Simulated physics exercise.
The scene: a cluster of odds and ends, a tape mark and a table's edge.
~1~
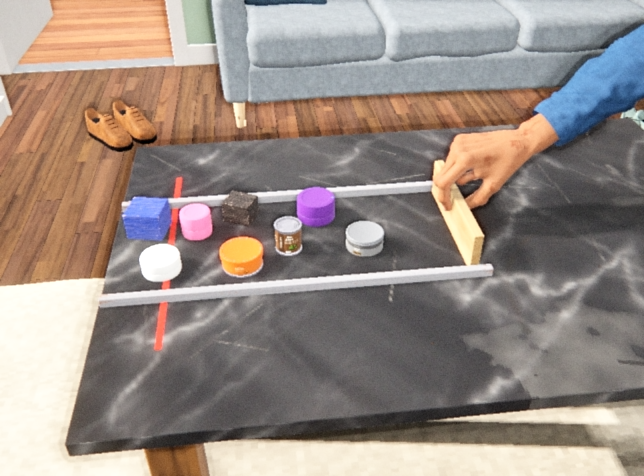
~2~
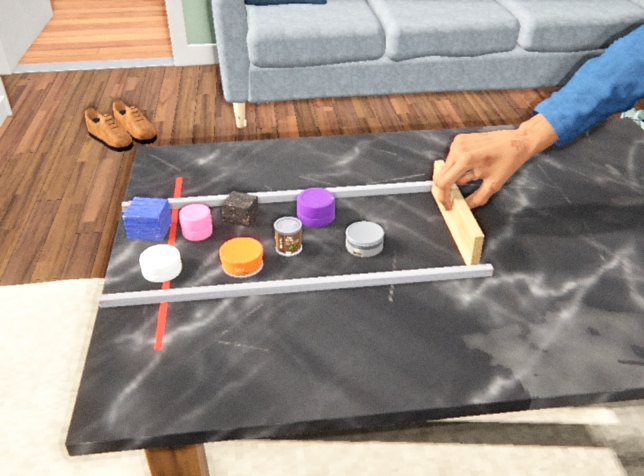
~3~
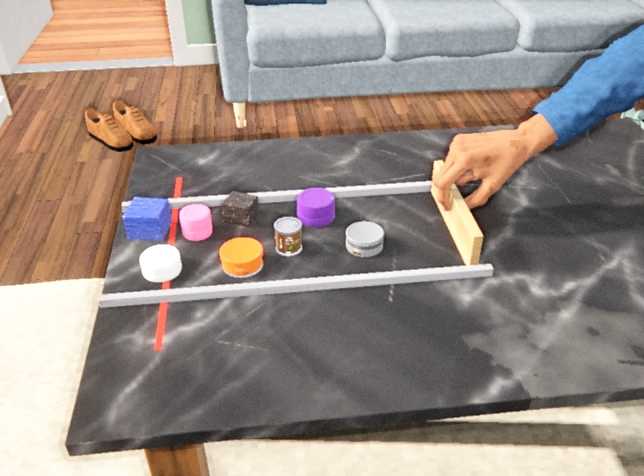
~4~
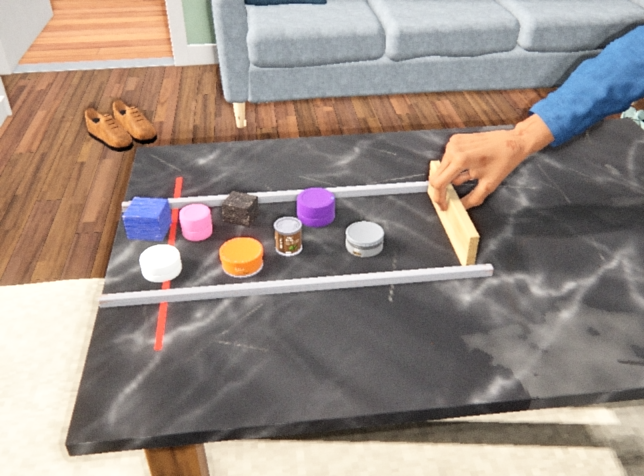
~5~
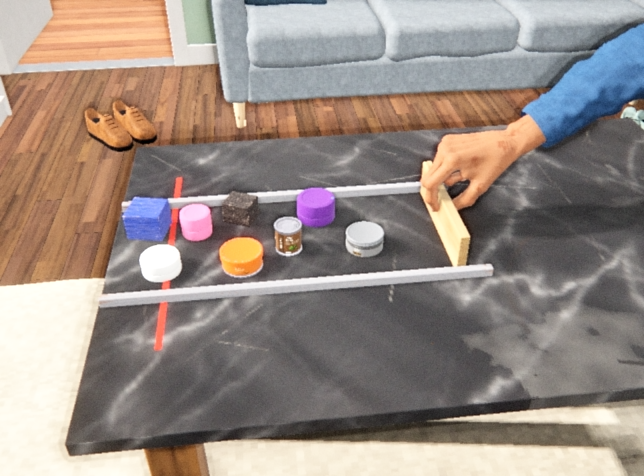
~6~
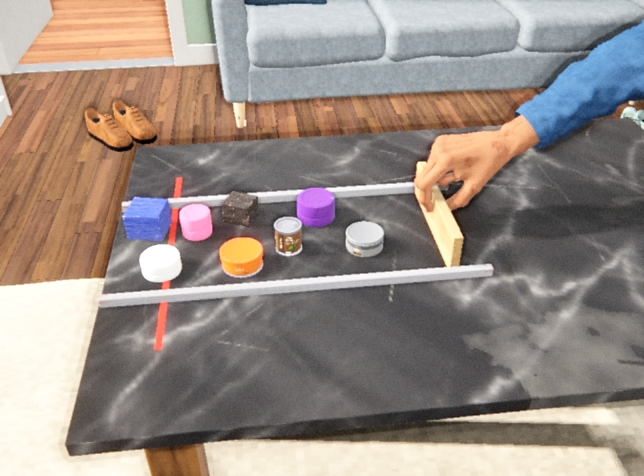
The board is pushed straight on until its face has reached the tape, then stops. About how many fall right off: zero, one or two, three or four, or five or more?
The number that fall off is one or two.
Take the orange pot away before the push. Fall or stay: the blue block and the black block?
The blue block goes over; the black block is kept.
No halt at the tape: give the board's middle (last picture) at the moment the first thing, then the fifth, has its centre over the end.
About (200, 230), then (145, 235).
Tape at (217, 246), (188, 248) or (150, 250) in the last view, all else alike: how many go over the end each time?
Try by try, 0, 1 and 4.
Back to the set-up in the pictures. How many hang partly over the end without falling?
Overhanging: 3.
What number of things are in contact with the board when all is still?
In contact: 3.
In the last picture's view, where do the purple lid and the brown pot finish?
Near (154, 215) and (139, 232).
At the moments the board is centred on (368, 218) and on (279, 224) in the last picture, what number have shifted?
The counts are 1 and 5.
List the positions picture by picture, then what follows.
In the first frame, blue block (148, 219); white lid (161, 263); pink lid (196, 222); board (455, 211); tape (171, 249).
In the second frame, white lid (161, 263); purple lid (316, 207).
In the third frame, pink lid (196, 223); brown pot (288, 237).
In the fourth frame, blue block (148, 219); orange pot (242, 258).
In the fifth frame, white lid (161, 263); board (443, 212).
In the sixth frame, blue block (148, 219); white lid (161, 263); pink lid (196, 223); board (437, 213); tape (171, 249).
Early on, none off yet; blue block at rest near (148, 219); white lid at rest near (161, 263); pink lid at rest near (196, 223).
Finally, the number that fall off is one or two; lost, blue block.
